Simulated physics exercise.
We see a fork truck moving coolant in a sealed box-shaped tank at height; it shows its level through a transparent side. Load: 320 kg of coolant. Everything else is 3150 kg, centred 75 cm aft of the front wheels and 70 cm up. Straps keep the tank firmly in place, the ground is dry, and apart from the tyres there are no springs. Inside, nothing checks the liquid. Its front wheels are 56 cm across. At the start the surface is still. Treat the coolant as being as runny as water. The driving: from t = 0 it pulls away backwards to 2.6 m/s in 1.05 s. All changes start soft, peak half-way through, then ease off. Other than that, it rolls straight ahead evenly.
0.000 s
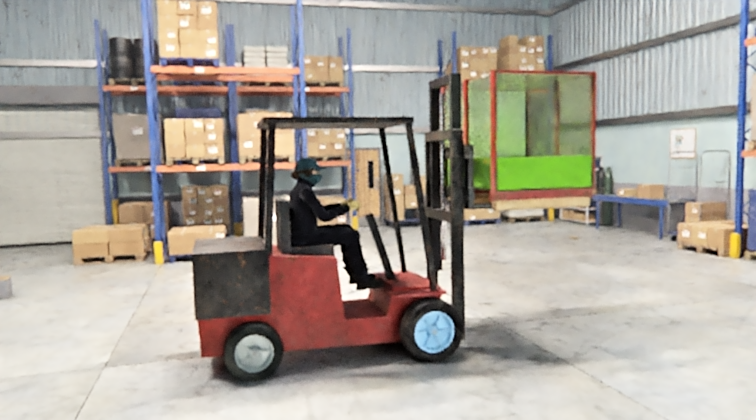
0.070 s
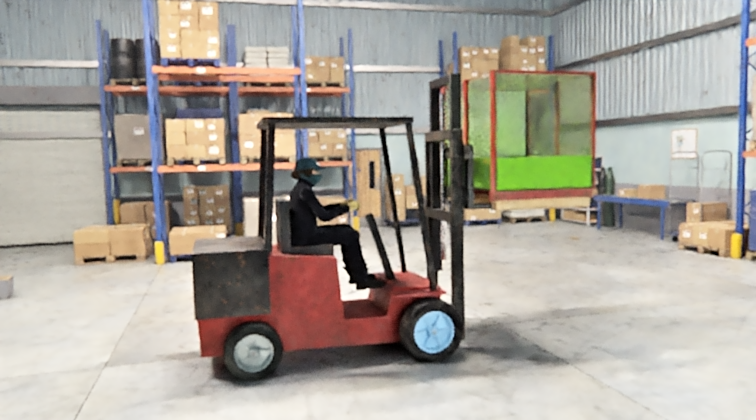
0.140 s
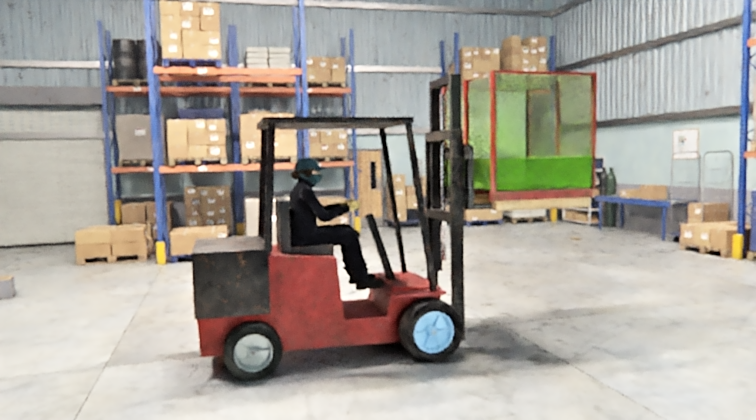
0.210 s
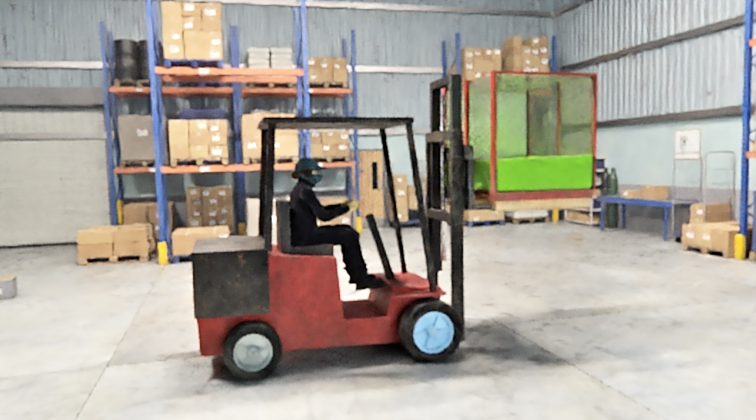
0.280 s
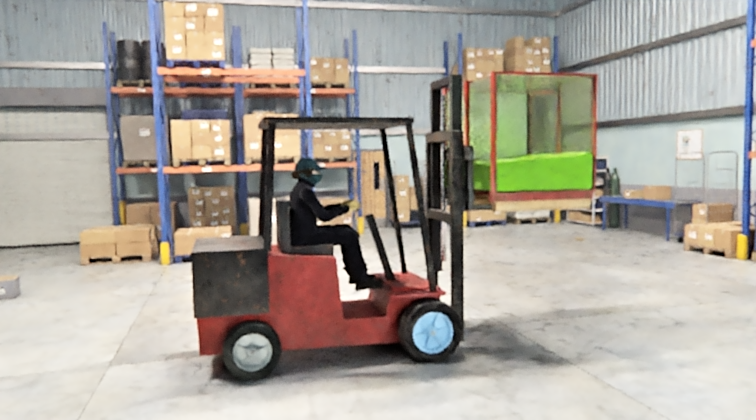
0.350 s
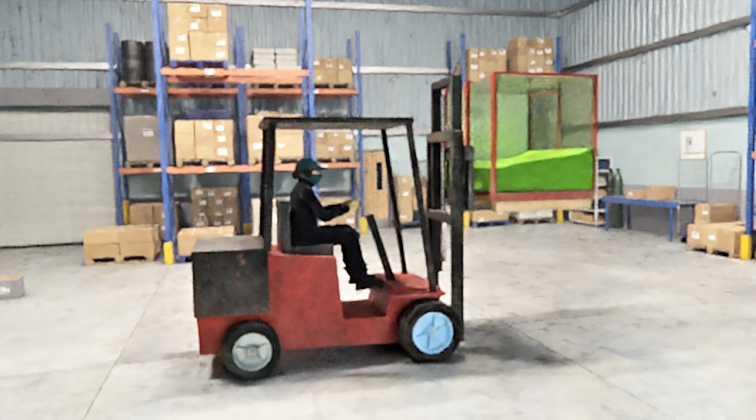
A red and black forklift, seen side-on and facing right, sits in a pale warehouse with a dark-clad, helmeted driver holding the wheel. It carries a red-framed, clear-sided tank of bright green liquid high in front of its mast, with orange and blue racks of boxes behind. The background slides slightly right as the view keeps with the forklift creeping backwards, and the liquid's level surface shifts and tilts, ending higher on the right.
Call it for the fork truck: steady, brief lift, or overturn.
Steady.
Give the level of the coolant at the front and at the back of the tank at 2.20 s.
Front 42 cm and back 20 cm.
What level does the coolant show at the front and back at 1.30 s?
Front: 24 cm; back: 30 cm.
By 0.65 s the lean is 1° nose down, wheels down; the liquid stands 10 cm at the back and 51 cm at the front.
By 1.30 s the lean is 0°, wheels down; the liquid stands 30 cm at the back and 23 cm at the front.
By 2.20 s the lean is 0°, wheels down; the liquid stands 20 cm at the back and 43 cm at the front.
By 4.03 s no wheel has left the ground; at worst the lighter axle bore 14 per cent of the weight.
